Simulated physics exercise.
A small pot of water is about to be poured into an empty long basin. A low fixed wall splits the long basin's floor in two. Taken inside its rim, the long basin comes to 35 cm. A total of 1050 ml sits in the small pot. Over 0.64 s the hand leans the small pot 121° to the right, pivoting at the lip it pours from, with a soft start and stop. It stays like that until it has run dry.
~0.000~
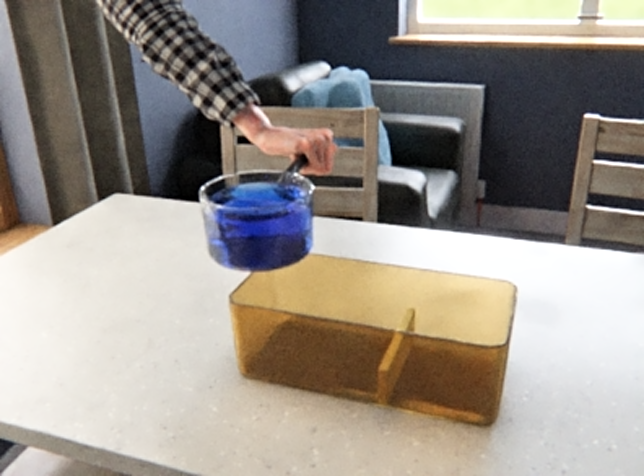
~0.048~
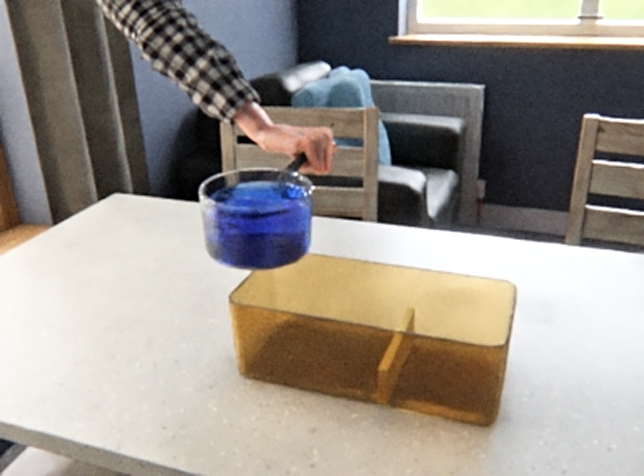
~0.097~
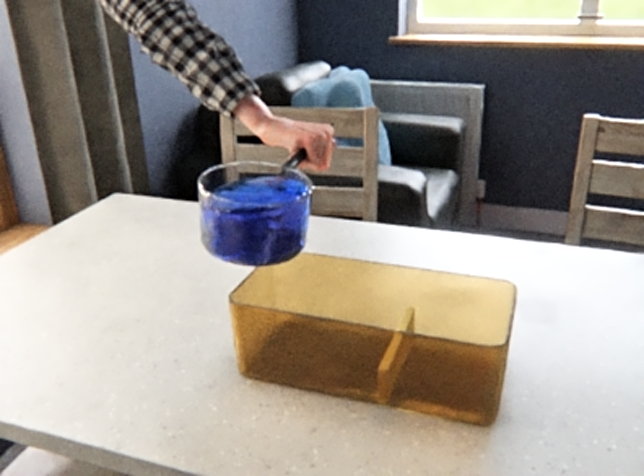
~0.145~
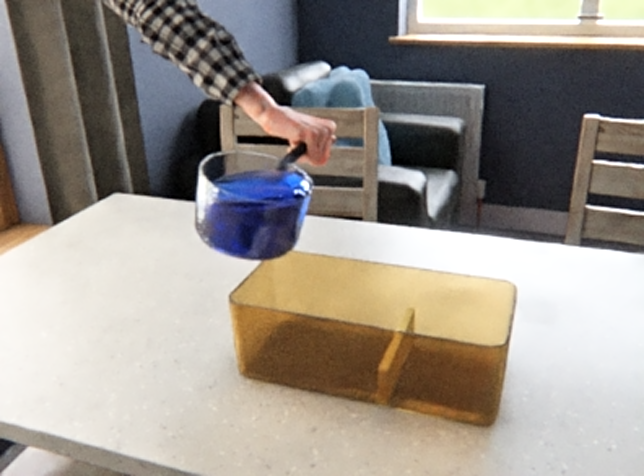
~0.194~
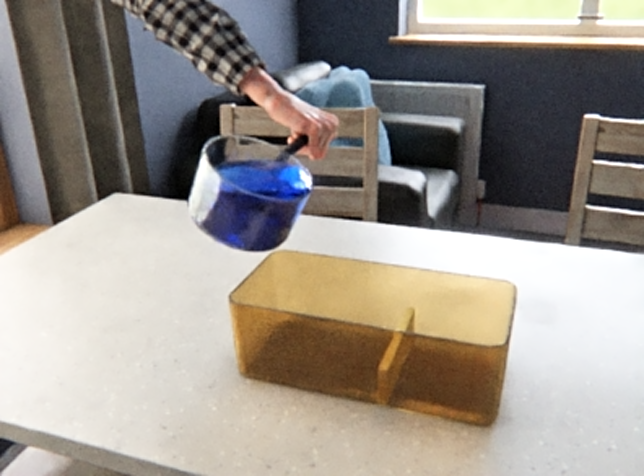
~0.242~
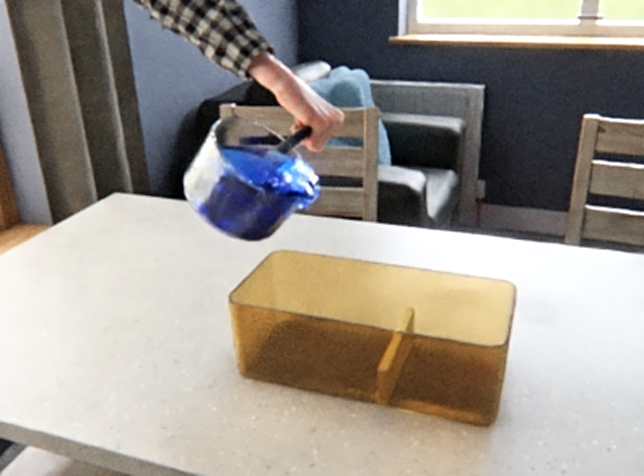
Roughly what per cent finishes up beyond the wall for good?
Roughly 48 per cent.
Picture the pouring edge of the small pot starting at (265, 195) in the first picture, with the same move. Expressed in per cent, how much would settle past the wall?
In that case roughly 10 per cent.
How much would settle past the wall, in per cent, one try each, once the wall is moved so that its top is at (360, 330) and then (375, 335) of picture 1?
The first try gives 75 percent and the second 65 percent.
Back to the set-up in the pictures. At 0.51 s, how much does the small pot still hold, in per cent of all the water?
About 38 percent.
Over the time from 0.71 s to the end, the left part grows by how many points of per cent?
Close to 22% of the whole.
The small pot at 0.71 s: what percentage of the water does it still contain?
Some 1 per cent.
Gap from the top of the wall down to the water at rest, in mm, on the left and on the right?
It's around 38 mm on the left side and around 26 mm on the right side.
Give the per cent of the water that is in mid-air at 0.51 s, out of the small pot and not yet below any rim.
Estimate: Some 52 % of the total.
Then, 0.51 s in, the tilt is 109° and 38 per cent is still to pour, 11 is left of the wall and 0 right of it.
Then, 0.71 s in, the tilt is 121° and 1 per cent is still to pour, 21 is left of the wall and 67 right of it.
Then, 0.92 s in, the tilt is 121° and 0 per cent is still to pour, 29 is left of the wall and 35 right of it.
Then, 1.14 s in, the tilt is 121° and 0 per cent is still to pour, 42 is left of the wall and 49 right of it.
Finally, 43 per cent lies left of the wall, 48 right of it and 9 outside.
